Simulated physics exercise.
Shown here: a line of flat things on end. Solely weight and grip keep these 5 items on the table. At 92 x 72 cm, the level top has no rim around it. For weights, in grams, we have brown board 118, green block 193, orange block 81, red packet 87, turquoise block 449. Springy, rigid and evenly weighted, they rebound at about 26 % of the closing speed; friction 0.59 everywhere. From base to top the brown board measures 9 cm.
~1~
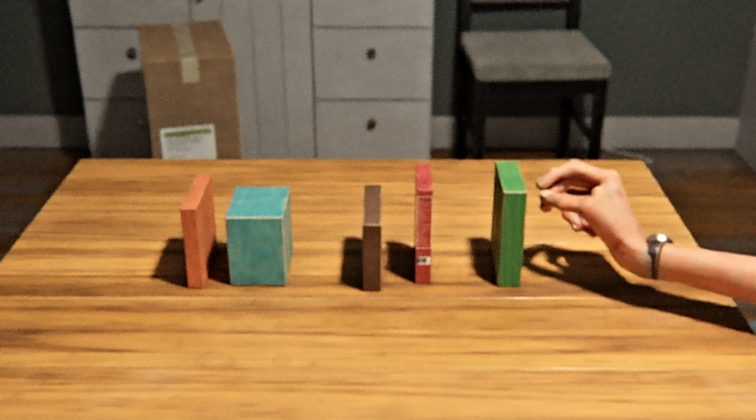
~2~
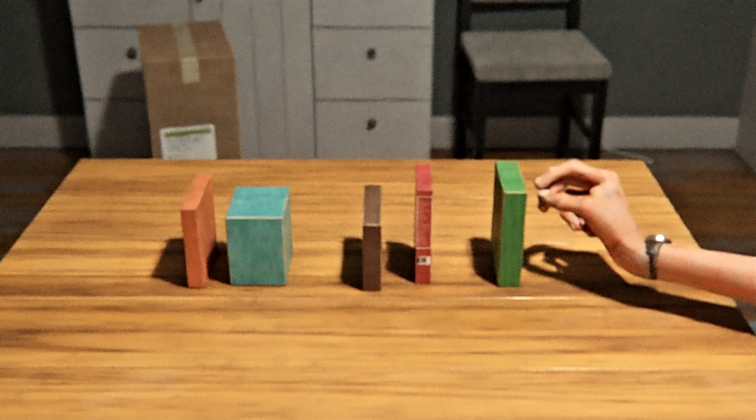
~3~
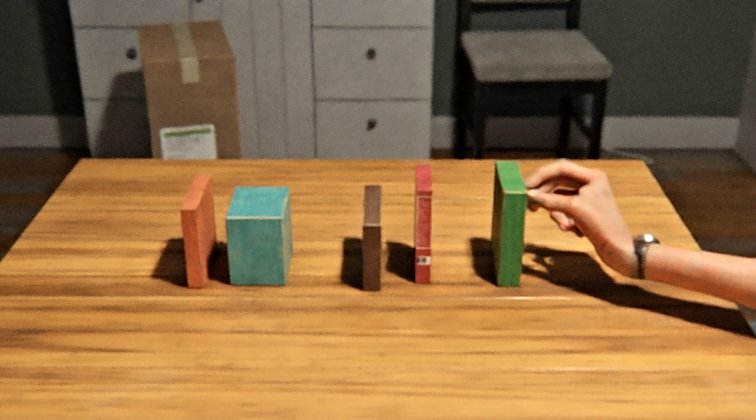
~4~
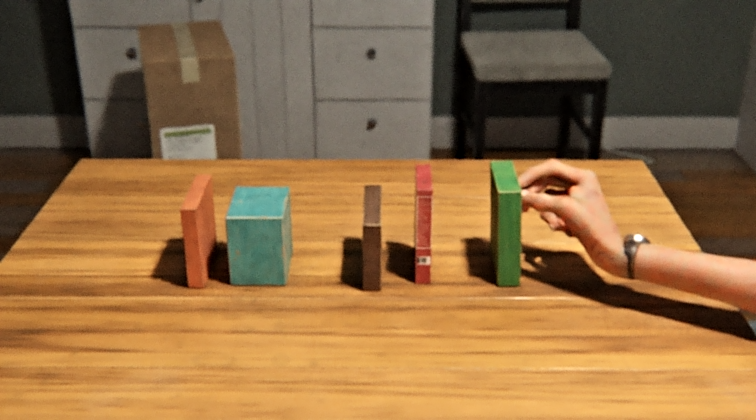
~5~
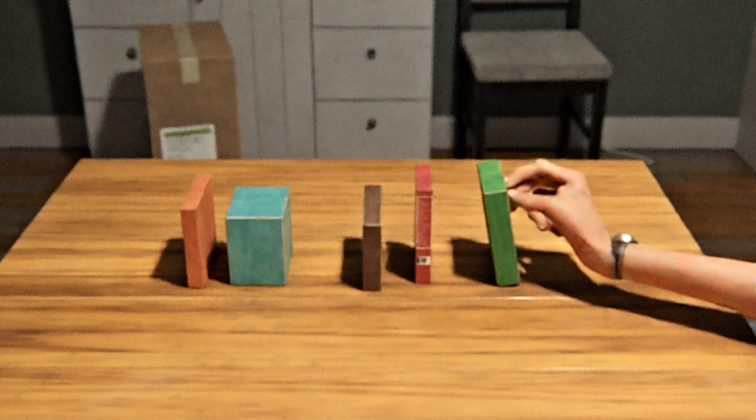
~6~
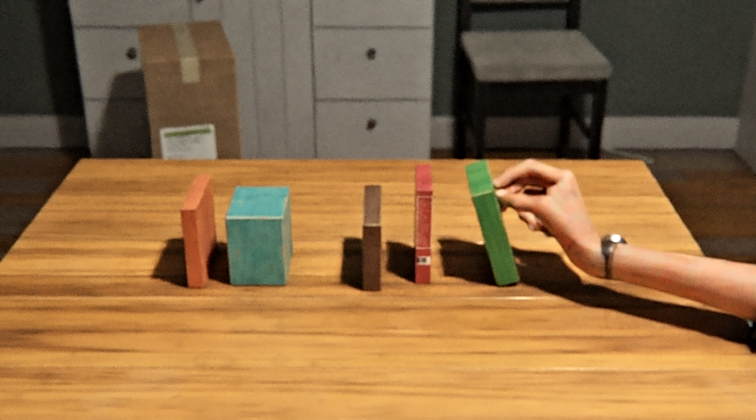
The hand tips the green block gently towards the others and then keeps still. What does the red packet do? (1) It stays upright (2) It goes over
It goes over.
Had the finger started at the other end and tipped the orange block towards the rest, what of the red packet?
In that case the red packet does not fall.
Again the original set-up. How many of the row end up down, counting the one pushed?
That makes 3.
Then, 0.20 s later than the last frame, green block 50° over; red packet tilted 15° near (409, 223).
Then, 0.40 s later than the last frame, green block 78° over; red packet tilted 73° near (358, 245); brown board on its side.
Then, 1.90 s later than the last frame, green block 80° over; red packet tilted 66° near (358, 244); brown board on its side.
When it is over, lying over on the table, brown board and red packet; turquoise block within 5 cm of the start. End places, in pixels of the last picture, red packet near (360, 244).
